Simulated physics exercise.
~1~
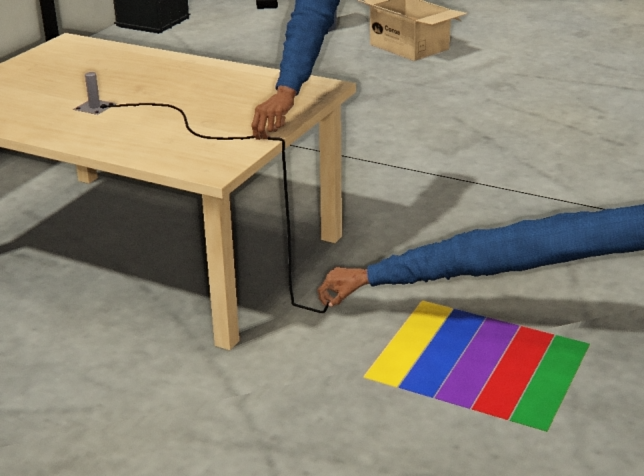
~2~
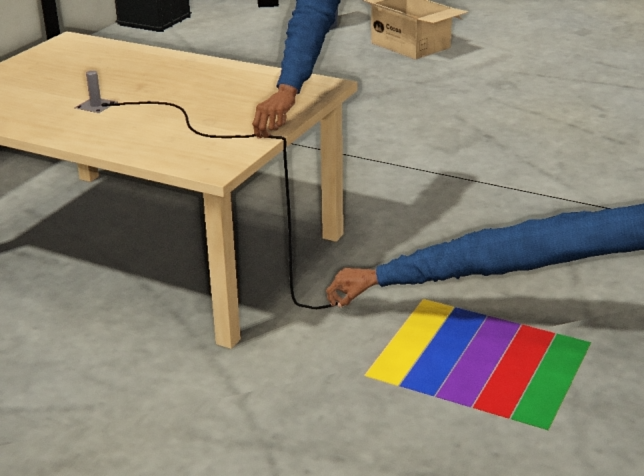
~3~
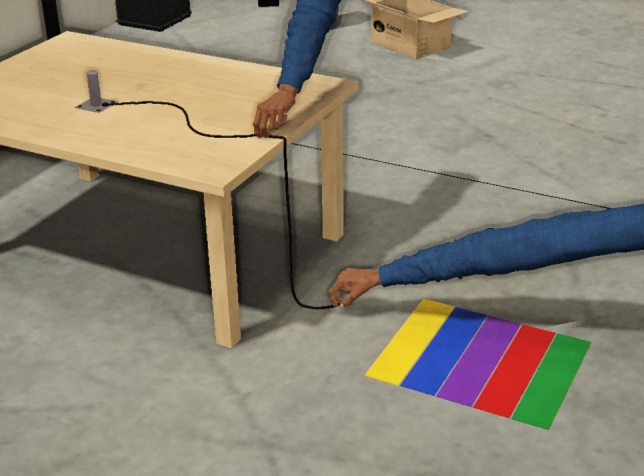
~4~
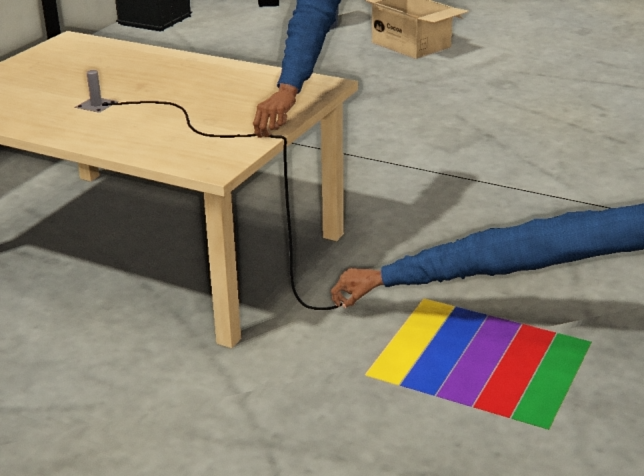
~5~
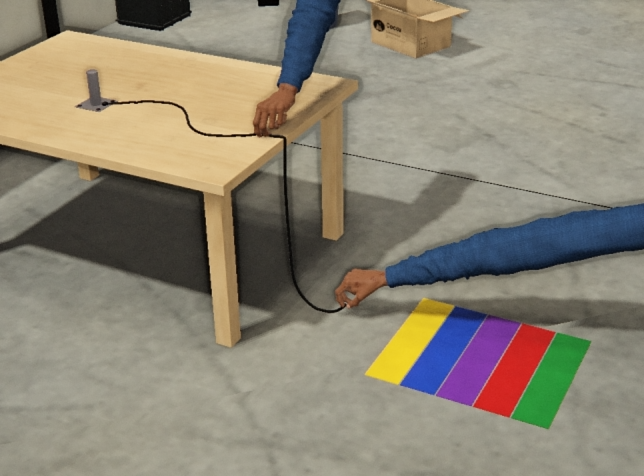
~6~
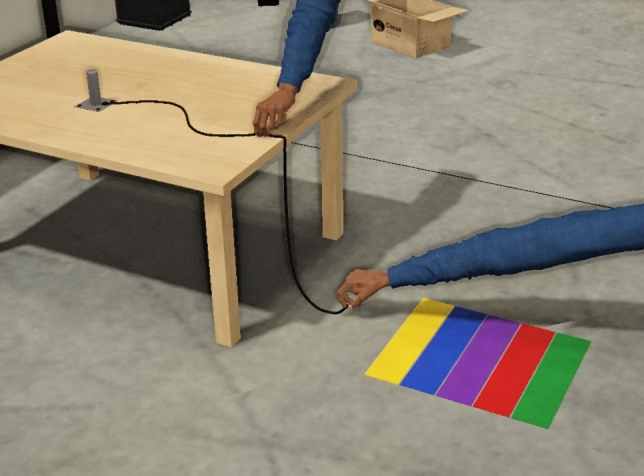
Concrete floor beside a low wooden table, one hand pinning a black cord at the edge, another drawing its end slightly right.
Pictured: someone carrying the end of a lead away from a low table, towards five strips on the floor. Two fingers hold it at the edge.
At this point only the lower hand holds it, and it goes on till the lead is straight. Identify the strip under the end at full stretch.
Strip: Purple.
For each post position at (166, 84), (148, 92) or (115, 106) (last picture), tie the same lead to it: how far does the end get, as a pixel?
Going through them in sequence: (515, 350), (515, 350) and finally (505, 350).
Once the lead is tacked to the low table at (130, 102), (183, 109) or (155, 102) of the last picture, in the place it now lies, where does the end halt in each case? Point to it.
Approximately (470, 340), (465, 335) and (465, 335), respectively.
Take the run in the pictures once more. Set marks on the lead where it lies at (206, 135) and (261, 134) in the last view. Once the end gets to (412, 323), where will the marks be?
They sit at (242, 133) and (283, 153), in that order.
Soon after, end near (413, 323); over yellow.
Then, end near (454, 334); over blue.
At full stretch, end near (480, 341); over purple. The purple one.
